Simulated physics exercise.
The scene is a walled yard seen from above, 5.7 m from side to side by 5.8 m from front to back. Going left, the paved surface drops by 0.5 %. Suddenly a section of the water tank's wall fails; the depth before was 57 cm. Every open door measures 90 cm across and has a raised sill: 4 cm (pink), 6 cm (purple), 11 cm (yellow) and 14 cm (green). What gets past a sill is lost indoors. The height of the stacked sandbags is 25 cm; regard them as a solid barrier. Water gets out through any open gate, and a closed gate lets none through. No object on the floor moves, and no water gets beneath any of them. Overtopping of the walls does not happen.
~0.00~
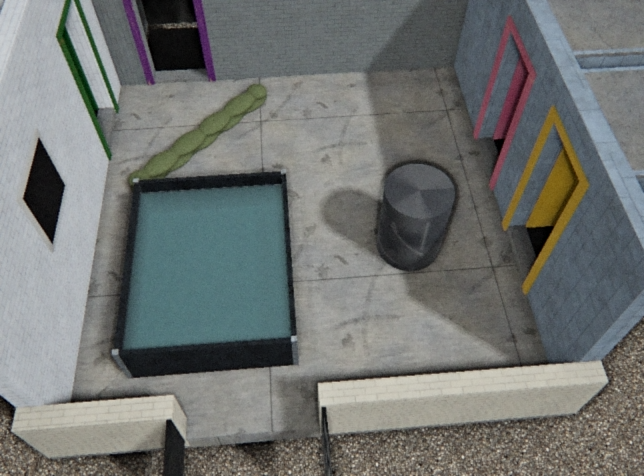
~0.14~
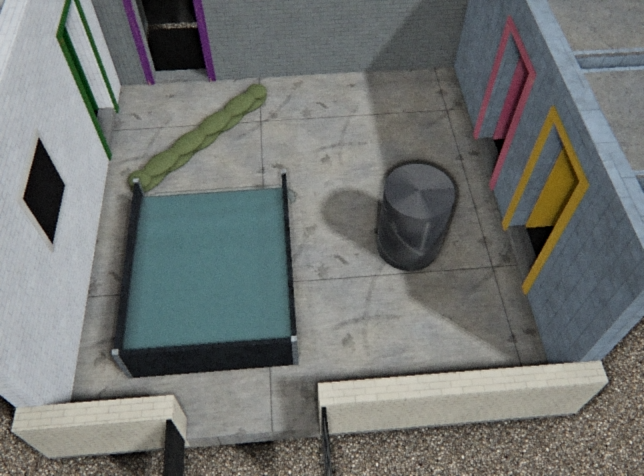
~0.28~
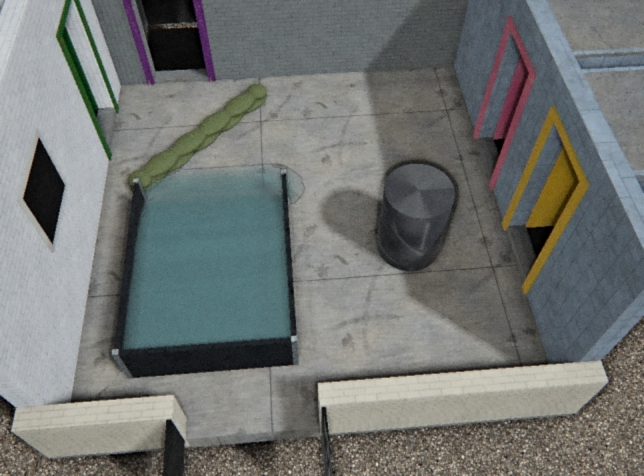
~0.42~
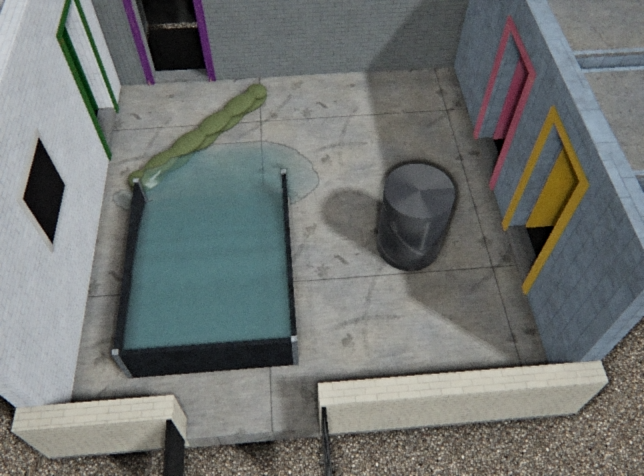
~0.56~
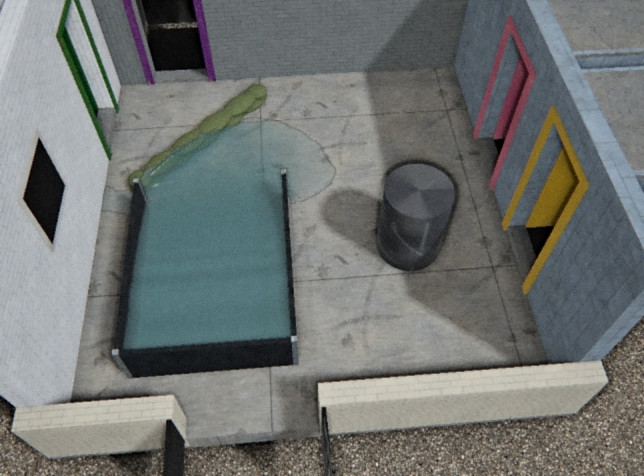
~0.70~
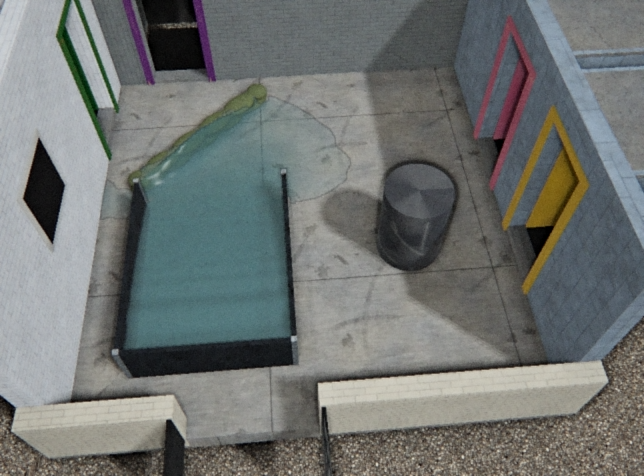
Walled yard seen from above, the far side of a water tank vanishing and water spreading over paving and along green sandbags.
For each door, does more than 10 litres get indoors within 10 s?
Outcome: Pink door: Above the limit; purple door: Above the limit; yellow door: Beneath the limit; green door: Beneath the limit.
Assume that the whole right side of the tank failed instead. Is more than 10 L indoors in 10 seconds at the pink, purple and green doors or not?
Door by door - pink: Out of bounds, purple: Within bounds, green: Within bounds.
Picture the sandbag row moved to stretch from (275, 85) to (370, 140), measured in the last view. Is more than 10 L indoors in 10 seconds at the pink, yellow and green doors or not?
With that change: Pink exceeds it, yellow stays within, green exceeds it.
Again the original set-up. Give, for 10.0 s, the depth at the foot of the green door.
The depth there is near 7.0 cm.
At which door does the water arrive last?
Yellow.
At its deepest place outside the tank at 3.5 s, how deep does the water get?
Max depth: About 37 centimetres.
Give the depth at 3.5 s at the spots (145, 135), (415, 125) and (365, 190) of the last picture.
Taking the spots in order: 3 cm, 12 cm, 0 cm.
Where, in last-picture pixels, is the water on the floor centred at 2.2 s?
(247, 191).
After 1.4 s water covers 30 % of the floor and is deepest (40 cm) near (155, 189); pink door not reached, purple door not reached, yellow door not reached, green door not reached.
After 2.2 s water covers 45 % of the floor and is deepest (38 cm) near (452, 72); pink door not reached, purple door 9 cm at the sill, 0 L in, yellow door not reached, green door 6 cm at the sill, 0 L in.
After 3.5 s water covers 60 % of the floor and is deepest (37 cm) near (446, 87); pink door 10 cm at the sill, 2 L in, purple door 10 cm at the sill, 8 L in, yellow door 3 cm at the sill, 0 L in, green door 4 cm at the sill, 0 L in.
After 6.0 s water covers 90 % of the floor and is deepest (22 cm) near (538, 344); pink door 9 cm at the sill, 64 L in, purple door 8 cm at the sill, 15 L in, yellow door 7 cm at the sill, 0 L in, green door 9 cm at the sill, 0 L in.
After 10.0 s water covers 95 % of the floor and is deepest (14 cm) near (532, 373); pink door 7 cm at the sill, 93 L in, purple door 9 cm at the sill, 30 L in, yellow door 9 cm at the sill, 0 L in, green door 7 cm at the sill, 0 L in.
